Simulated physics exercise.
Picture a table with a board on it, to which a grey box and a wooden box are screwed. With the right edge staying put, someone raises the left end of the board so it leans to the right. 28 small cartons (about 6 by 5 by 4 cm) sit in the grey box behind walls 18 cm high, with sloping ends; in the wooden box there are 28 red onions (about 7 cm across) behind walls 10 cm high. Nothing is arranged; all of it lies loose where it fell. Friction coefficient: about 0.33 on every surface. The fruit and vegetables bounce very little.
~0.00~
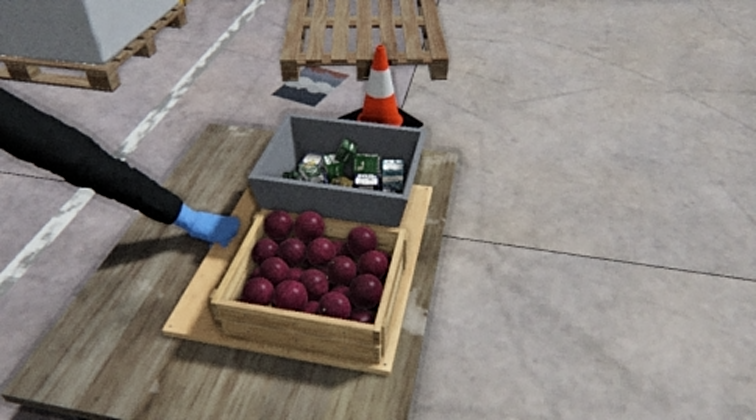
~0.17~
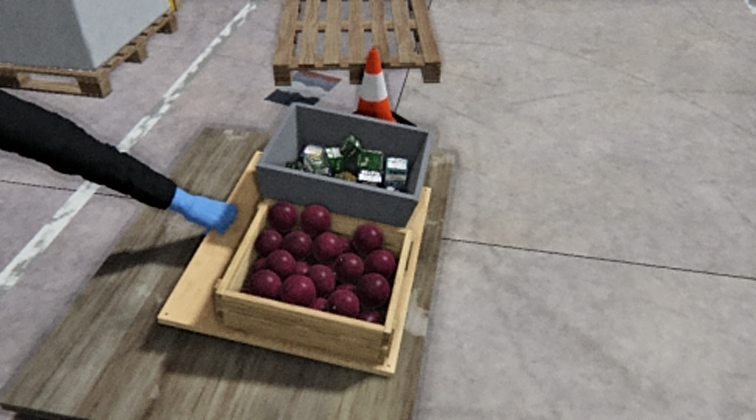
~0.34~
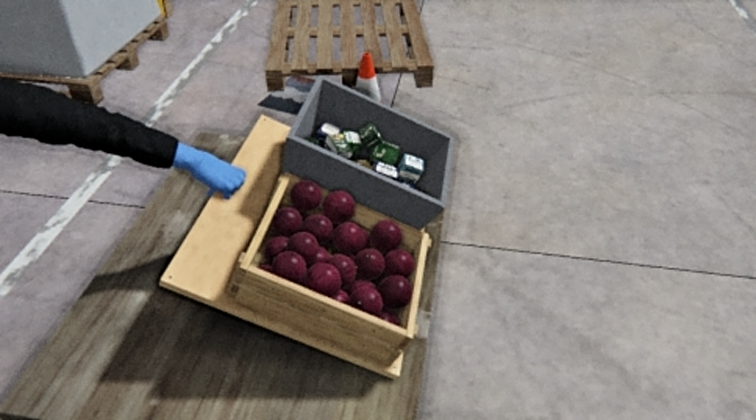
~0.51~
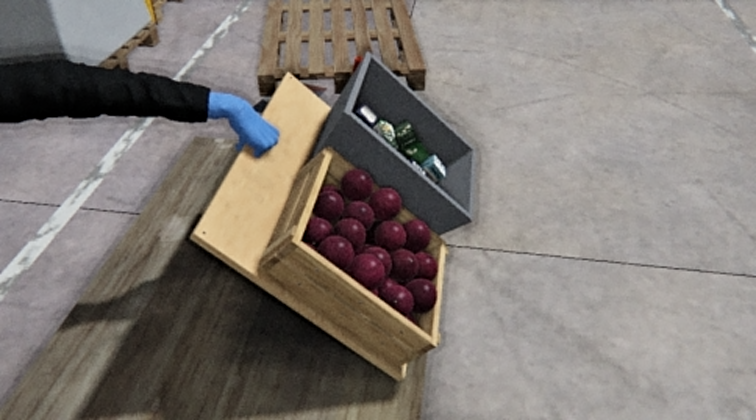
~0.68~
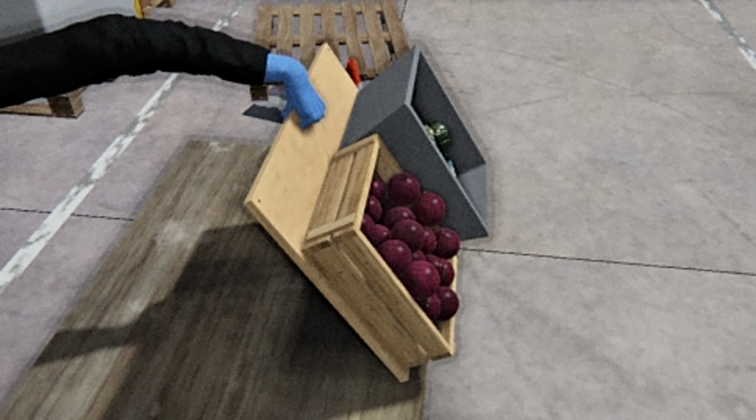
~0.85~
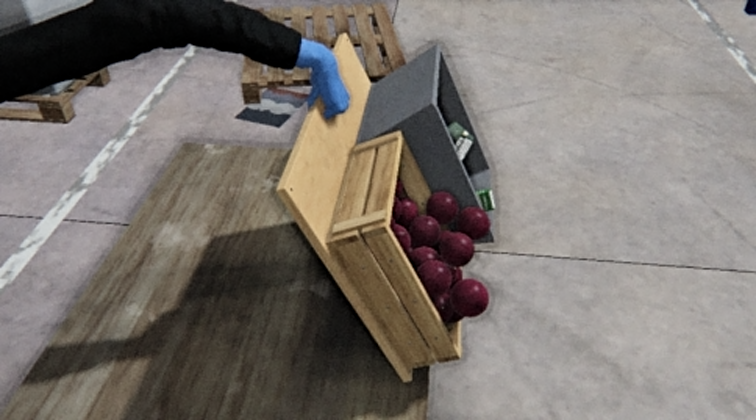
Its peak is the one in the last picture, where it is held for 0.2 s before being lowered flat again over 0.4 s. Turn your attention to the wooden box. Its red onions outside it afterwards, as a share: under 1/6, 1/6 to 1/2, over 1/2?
It ends up missing one sixth to one half.
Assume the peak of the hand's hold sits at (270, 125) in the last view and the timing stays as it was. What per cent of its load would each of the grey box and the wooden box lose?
Grey box 0%, wooden box 0%.
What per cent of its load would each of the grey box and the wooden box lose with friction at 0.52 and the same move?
Then the grey box sheds 10 per cent, while the wooden box sheds 30 per cent.
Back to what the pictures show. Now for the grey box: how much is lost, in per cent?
Grey box: 10% lost.
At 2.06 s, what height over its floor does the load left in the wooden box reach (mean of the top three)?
I'd say some 12 cm high.
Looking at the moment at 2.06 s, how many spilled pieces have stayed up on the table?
Count of pieces: About 2.
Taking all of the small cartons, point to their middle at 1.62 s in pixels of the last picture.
Around (349, 204) in pixels.
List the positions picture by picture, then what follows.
In the first frame (we follow the rim corner now nearest the camera; the camera moves round a little), wooden box at (373, 328); grey box at (403, 196); tilt 0°; nothing out yet.
In the second frame, wooden box at (384, 329); grey box at (414, 197); tilt 7°.
In the third frame, wooden box at (407, 333); grey box at (441, 203); tilt 23°.
In the fourth frame, wooden box at (432, 340); grey box at (469, 216); tilt 42°.
In the fifth frame, wooden box at (450, 349); grey box at (488, 230); tilt 58°.
In the sixth frame, wooden box at (458, 352); grey box at (494, 236); tilt 65°; nothing out yet.
After 1.04 s, tilt 65°; 0 of 28 out of the grey box and 3 of 28 out of the wooden box.
After 1.28 s, tilt 25°; 0 of 28 out of the grey box and 6 of 28 out of the wooden box.
After 1.62 s, tilt 0°; 1 of 28 out of the grey box and 7 of 28 out of the wooden box.
Outcome (at 2.06 s), 2 of 28 out of the grey box and 7 of 28 out of the wooden box. Asked share, 7 of 28, 25 per cent.
